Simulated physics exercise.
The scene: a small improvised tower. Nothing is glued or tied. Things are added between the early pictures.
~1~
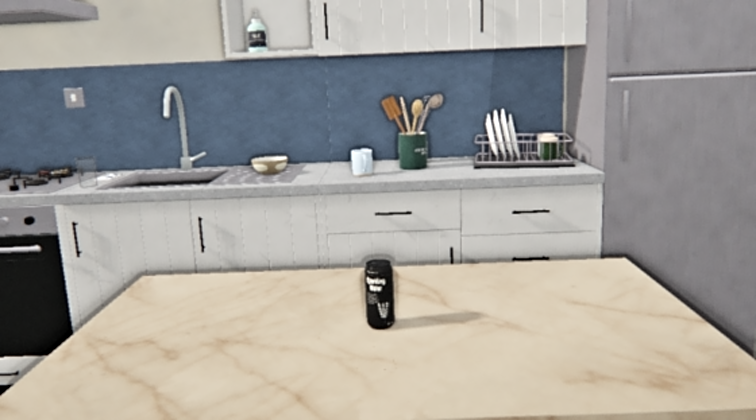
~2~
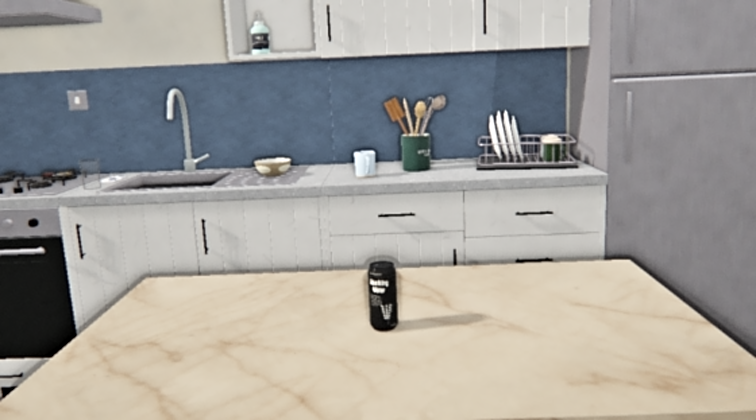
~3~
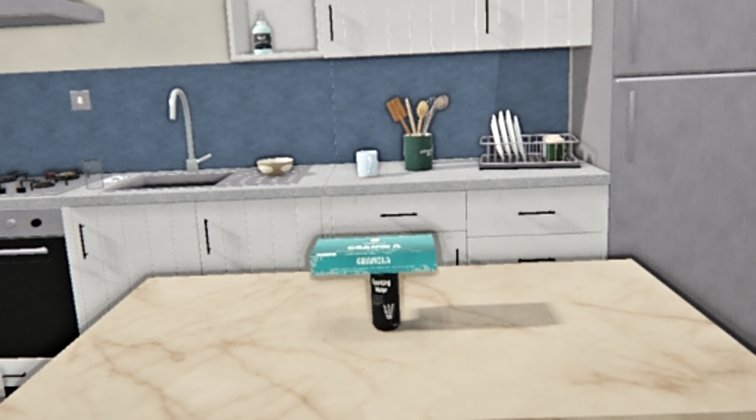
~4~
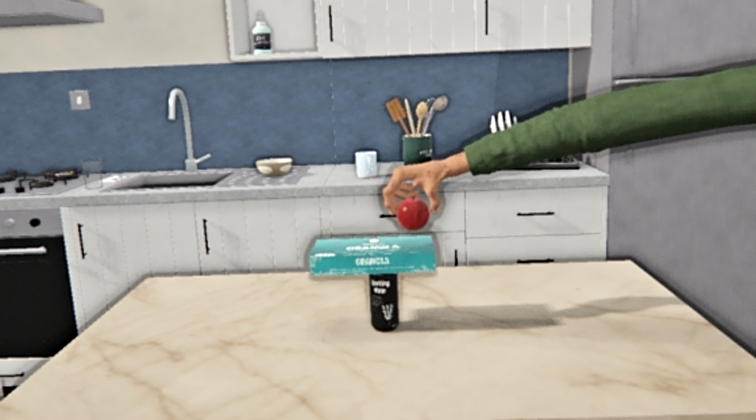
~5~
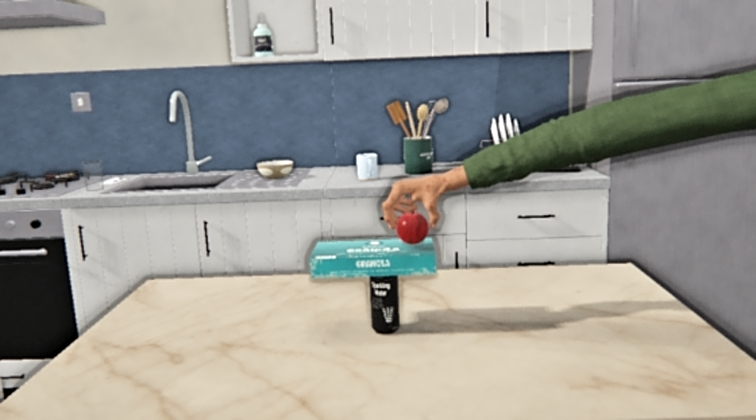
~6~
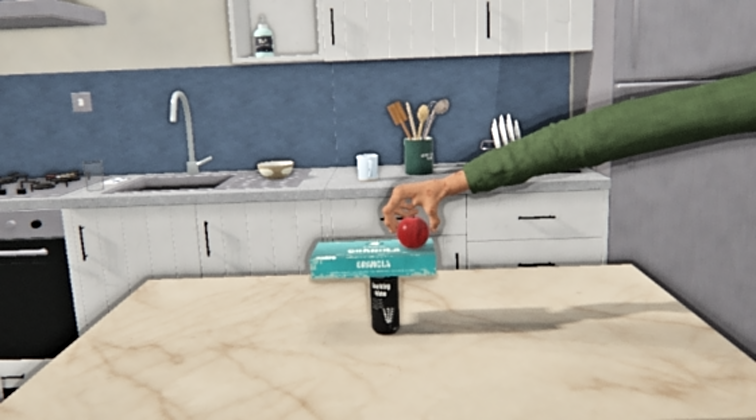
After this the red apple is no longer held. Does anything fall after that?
It keeps its balance.
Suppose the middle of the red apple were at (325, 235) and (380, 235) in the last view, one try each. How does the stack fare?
First try: It gives way; second try: It holds.
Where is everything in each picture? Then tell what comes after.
The last thing is not in view yet, in the first picture.
The last thing is not in view yet, in the second picture.
The last thing is not in view yet; turquoise packet (375, 254), in the third picture.
Still above its spot; red apple (413, 214); turquoise packet (373, 255), in the fourth picture.
Still above its spot; red apple (413, 228); turquoise packet (374, 257), in the fifth picture.
In place under the hand; red apple (413, 233); turquoise packet (374, 258), in the sixth picture.
Then, 0.30 s later than the last frame, all is still.
Then, 0.70 s later than the last frame, red apple resting near (413, 233).
When it is over, all 3 as before. End places, in pixels of the last picture, red apple near (414, 233). The stack holds.
